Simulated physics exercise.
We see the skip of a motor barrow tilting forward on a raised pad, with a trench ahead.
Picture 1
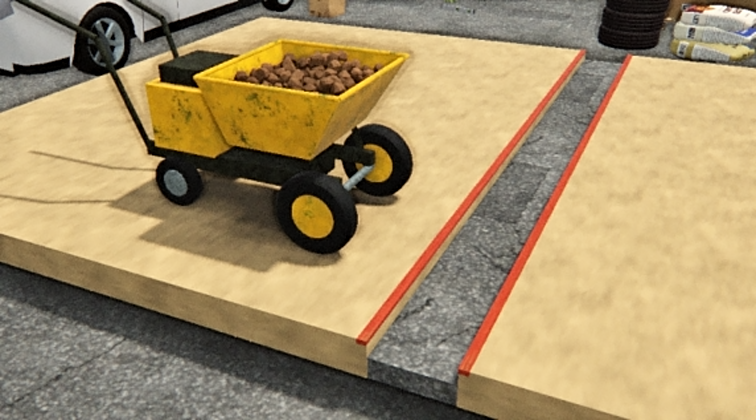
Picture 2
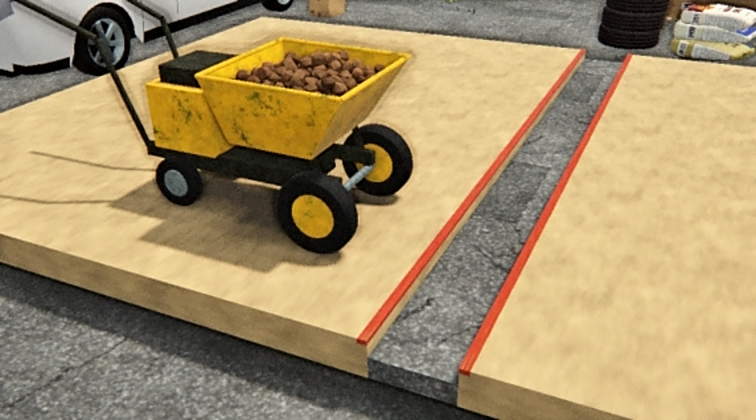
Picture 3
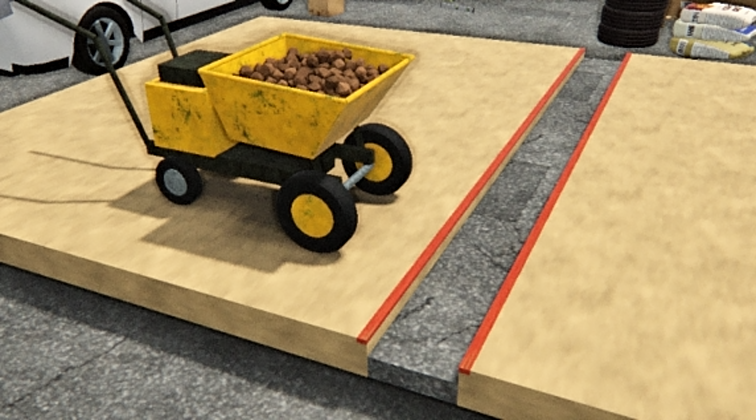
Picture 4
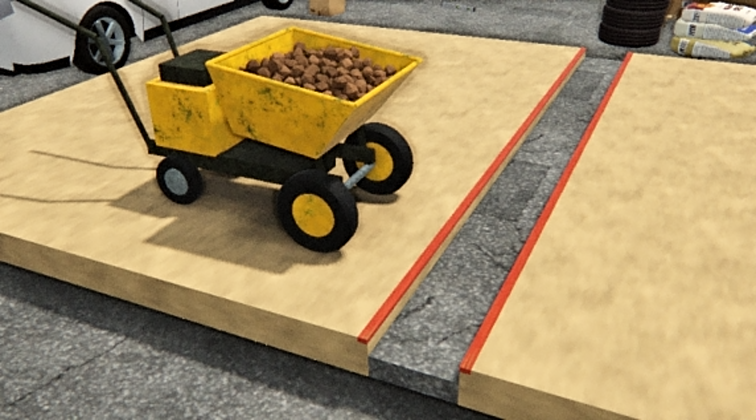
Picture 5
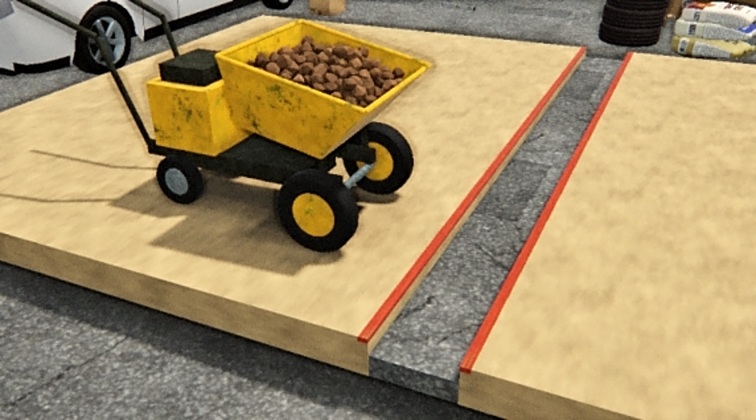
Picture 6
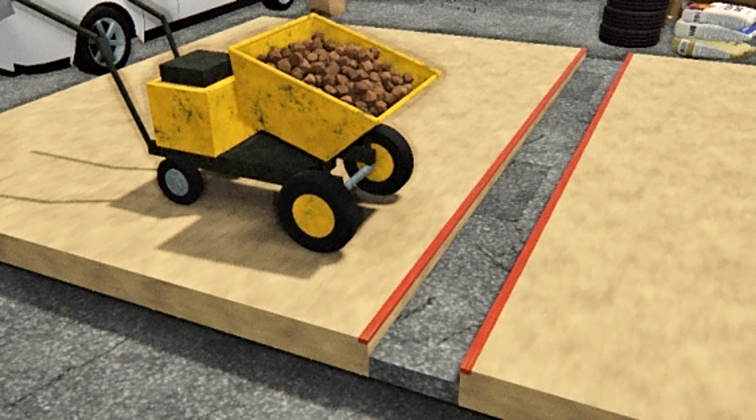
The yellow skip of a motor barrow, loaded with brown clods, tilts forward toward the right.
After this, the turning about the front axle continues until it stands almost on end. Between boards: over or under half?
Over half.
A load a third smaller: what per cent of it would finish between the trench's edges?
Share: Approx. 90 %.
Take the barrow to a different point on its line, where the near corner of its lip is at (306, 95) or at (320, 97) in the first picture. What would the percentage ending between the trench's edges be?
You'd get around 70 in a hundred, then 70 in a hundred.
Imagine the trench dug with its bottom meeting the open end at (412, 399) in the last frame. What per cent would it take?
The share would be roughly 90 per cent.
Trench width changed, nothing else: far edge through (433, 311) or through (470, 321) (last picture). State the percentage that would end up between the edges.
20 %, then 60 %.
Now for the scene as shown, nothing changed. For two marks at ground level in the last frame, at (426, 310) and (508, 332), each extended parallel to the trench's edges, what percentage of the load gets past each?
Around 70 percent for the first and 10 percent for the second.
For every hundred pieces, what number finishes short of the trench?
Call it some 0 percent of the pieces.
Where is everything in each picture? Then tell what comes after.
In the first frame, lip of the skip near (339, 100), level; top of the load near (302, 77), clay clods; first edge of the trench near (390, 302); far edge near (487, 327), the trench over half as wide as the skip, and shallow for its width.
In the second frame, lip of the skip near (341, 100), level; top of the load near (304, 76).
In the third frame, lip of the skip near (346, 102), tipped barely; top of the load near (307, 74).
In the fourth frame, lip of the skip near (355, 106), tipped a little; top of the load near (295, 74).
In the fifth frame, lip of the skip near (365, 112), tipped a little; top of the load near (302, 62).
In the sixth frame, lip of the skip near (377, 122), tipped clearly; top of the load near (306, 69); first edge of the trench near (392, 300); far edge near (488, 326).
Shortly afterwards, skip tipped steeply; the whole lot in the skip.
Next, skip tipped right over; near two thirds in the skip; near a quarter in or heaped over the trench; only a few beyond it; only a few falling.
Some moments later, skip tipped right over; near a quarter in the skip; near two thirds in or heaped over the trench; near a quarter beyond it.
In the end, skip tipped right over; a little in the skip; near two thirds in or heaped over the trench; near a quarter beyond it.
